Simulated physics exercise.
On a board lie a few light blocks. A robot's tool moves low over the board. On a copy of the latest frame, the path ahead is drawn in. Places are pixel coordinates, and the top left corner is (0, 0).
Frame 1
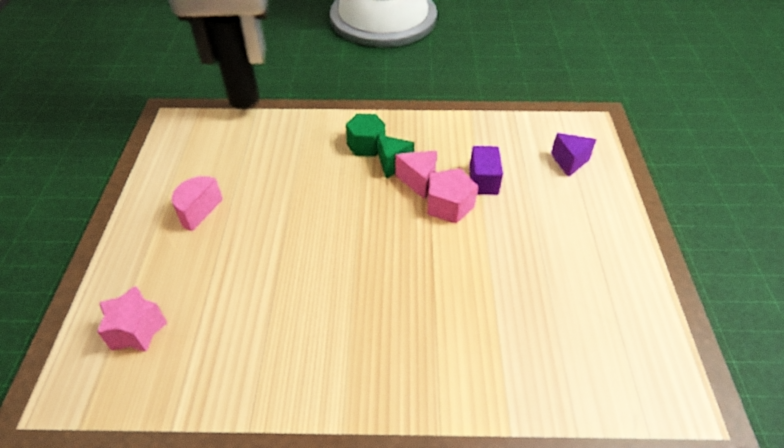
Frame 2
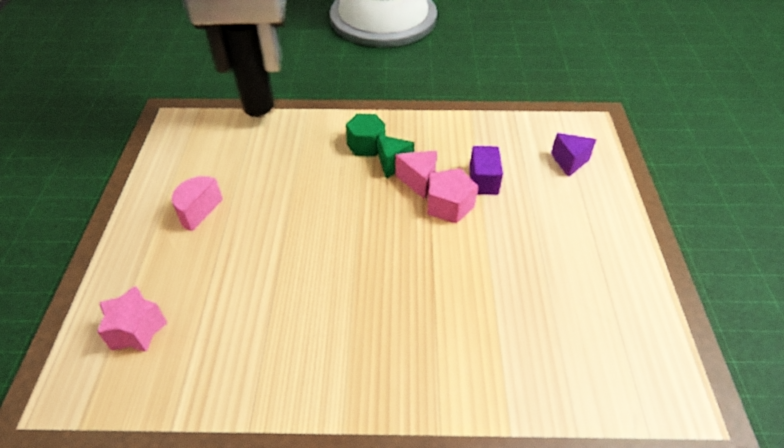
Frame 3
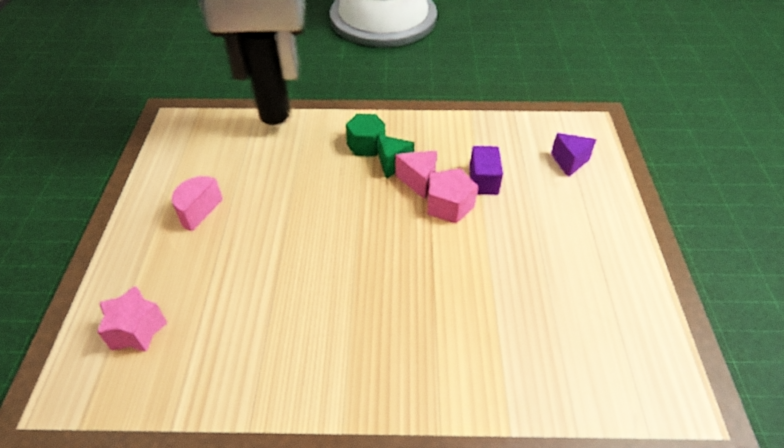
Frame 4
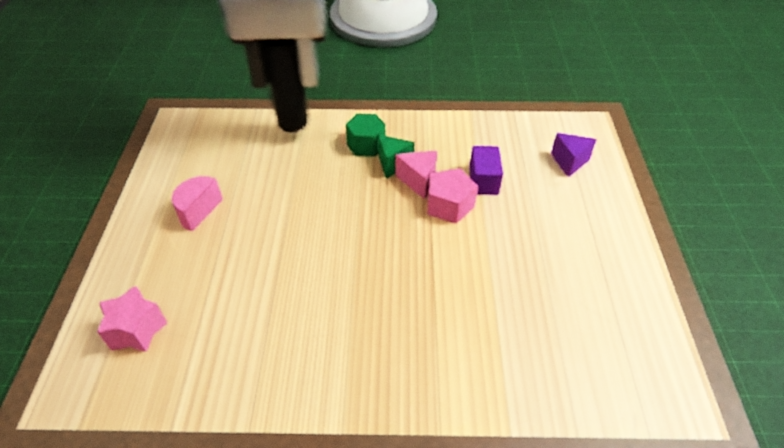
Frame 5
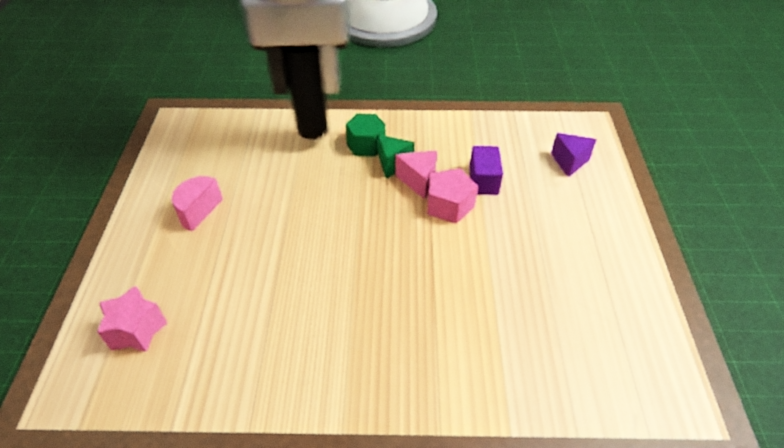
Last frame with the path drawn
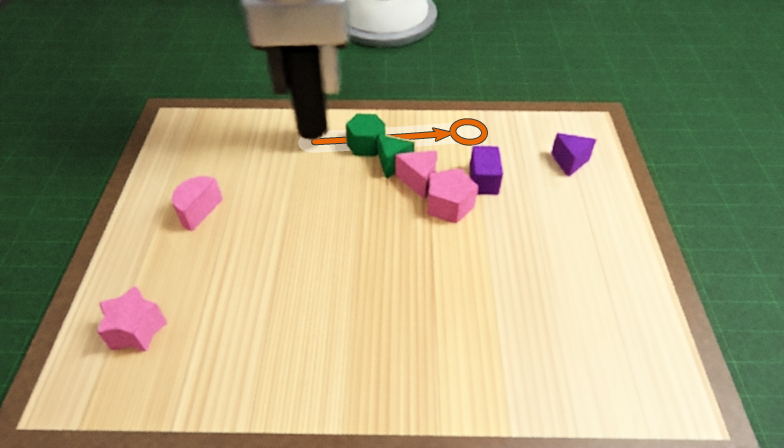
The robot's dark tool moves right along the board's far edge while the blocks stay still.
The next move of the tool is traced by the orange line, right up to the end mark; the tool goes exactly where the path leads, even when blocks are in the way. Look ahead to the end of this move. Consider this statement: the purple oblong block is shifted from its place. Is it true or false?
The statement is false.
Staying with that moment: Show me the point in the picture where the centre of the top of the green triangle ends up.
Its top middle: (418, 140).
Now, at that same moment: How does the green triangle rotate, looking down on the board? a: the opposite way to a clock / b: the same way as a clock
The answer is b.
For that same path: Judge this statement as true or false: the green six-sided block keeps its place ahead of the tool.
True
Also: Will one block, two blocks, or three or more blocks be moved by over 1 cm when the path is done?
The result: Two blocks.
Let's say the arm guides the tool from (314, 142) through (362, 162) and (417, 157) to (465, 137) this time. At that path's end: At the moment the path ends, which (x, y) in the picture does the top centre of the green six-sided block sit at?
About (393, 118).
The drawn path runs straight from (314, 142) to (469, 132).
The first path, step by step. One third of the way, tool at (367, 128); green six-sided block at (403, 119); green triangle at (412, 142), turned 65° clockwise; pink triangle at (421, 164).
Two thirds of the way, tool at (419, 124); green six-sided block at (455, 114), turned 20° anticlockwise; green triangle at (418, 140), turned 85° clockwise; pink triangle at (421, 164).
At the end, tool at (470, 120); green six-sided block at (505, 108), turned 35° anticlockwise; green triangle at (418, 140), turned 85° clockwise; pink triangle at (421, 164); purple oblong block not moved.
